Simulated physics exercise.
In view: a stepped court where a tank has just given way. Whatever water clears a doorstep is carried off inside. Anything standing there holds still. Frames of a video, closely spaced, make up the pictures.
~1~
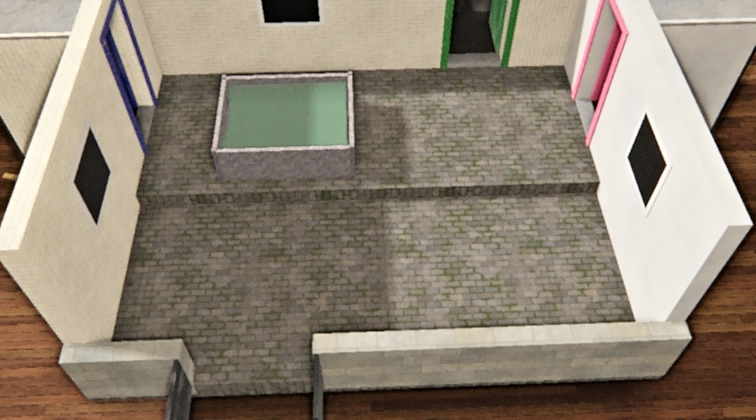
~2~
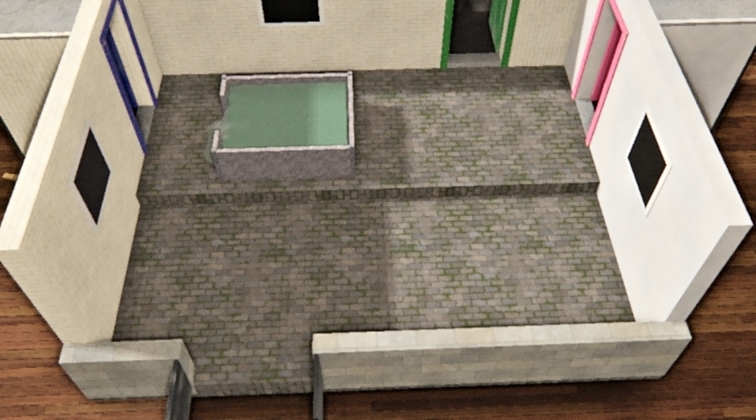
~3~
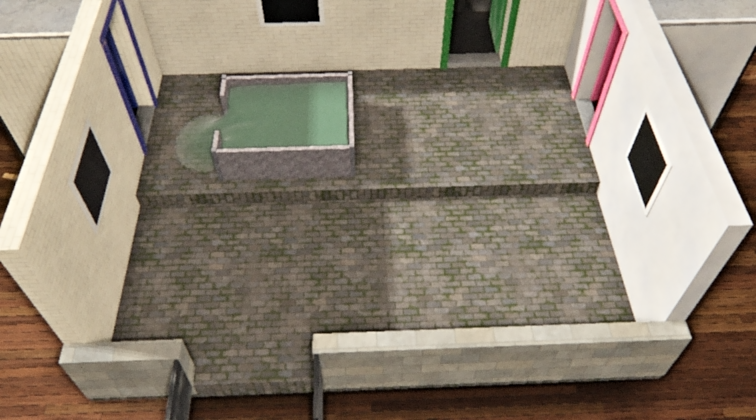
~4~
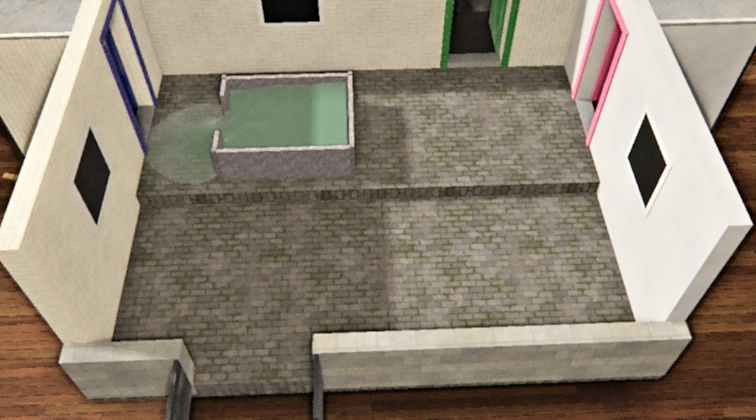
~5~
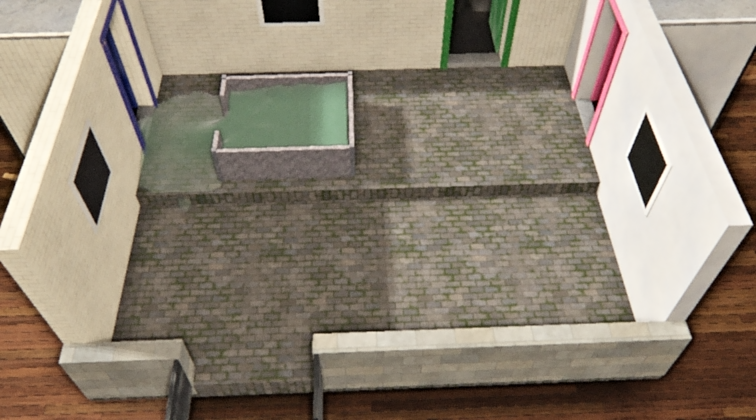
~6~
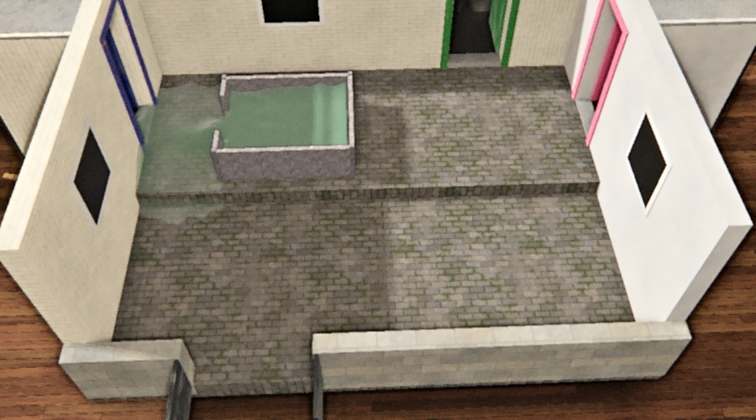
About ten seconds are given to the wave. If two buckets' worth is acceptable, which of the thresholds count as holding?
The blue door does not count, the pink door counts as holding, the green door counts as holding.
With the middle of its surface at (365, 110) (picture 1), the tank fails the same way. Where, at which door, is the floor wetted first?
In my view it is the blue door.
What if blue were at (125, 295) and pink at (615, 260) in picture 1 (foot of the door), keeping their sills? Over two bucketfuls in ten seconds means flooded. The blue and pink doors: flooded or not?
In that case the blue door stays inside the limit and the pink door stays inside the limit.
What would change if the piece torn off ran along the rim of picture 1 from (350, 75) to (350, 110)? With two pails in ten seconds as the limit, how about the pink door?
In brief, the pink door exceeds the mark.
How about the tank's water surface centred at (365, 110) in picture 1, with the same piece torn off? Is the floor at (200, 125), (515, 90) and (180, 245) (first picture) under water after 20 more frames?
Soaked, bone-dry, soaked.
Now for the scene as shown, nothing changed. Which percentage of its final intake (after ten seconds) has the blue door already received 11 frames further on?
I make it 50 per cent.
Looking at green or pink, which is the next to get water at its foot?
I'd say the one in green.
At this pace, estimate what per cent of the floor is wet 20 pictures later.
Estimated share: About 30 %.
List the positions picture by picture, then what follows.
The open tank at (286, 115) is whole and still, in the first picture.
Water pours out at (227, 134) and has run to a hidden place, in the second picture.
Water pours out at (227, 134) and has run to (186, 130), in the third picture.
Water pours out at (227, 134) and has run to (146, 151), in the fourth picture.
The front is at (140, 182), out from the gap at (227, 134), in the fifth picture.
The front is at (140, 211), out from the gap at (227, 133), in the sixth picture.
A moment on, water covers 10 % of the floor; the blue door over two buckets in, the pink door not reached, the green door not reached.
Next, water covers 20 % of the floor; the blue door far over two buckets in, the pink door not reached, the green door not reached.
Then, water covers 30 % of the floor; the blue door far over two buckets in, the pink door not reached, the green door not reached.
Later, water covers 50 % of the floor; the blue door far over two buckets in, the pink door not reached, the green door wet at the sill, nothing in.
In the end, water covers 75 % of the floor; the blue door far over two buckets in, the pink door under two buckets in, the green door wet at the sill, nothing in.
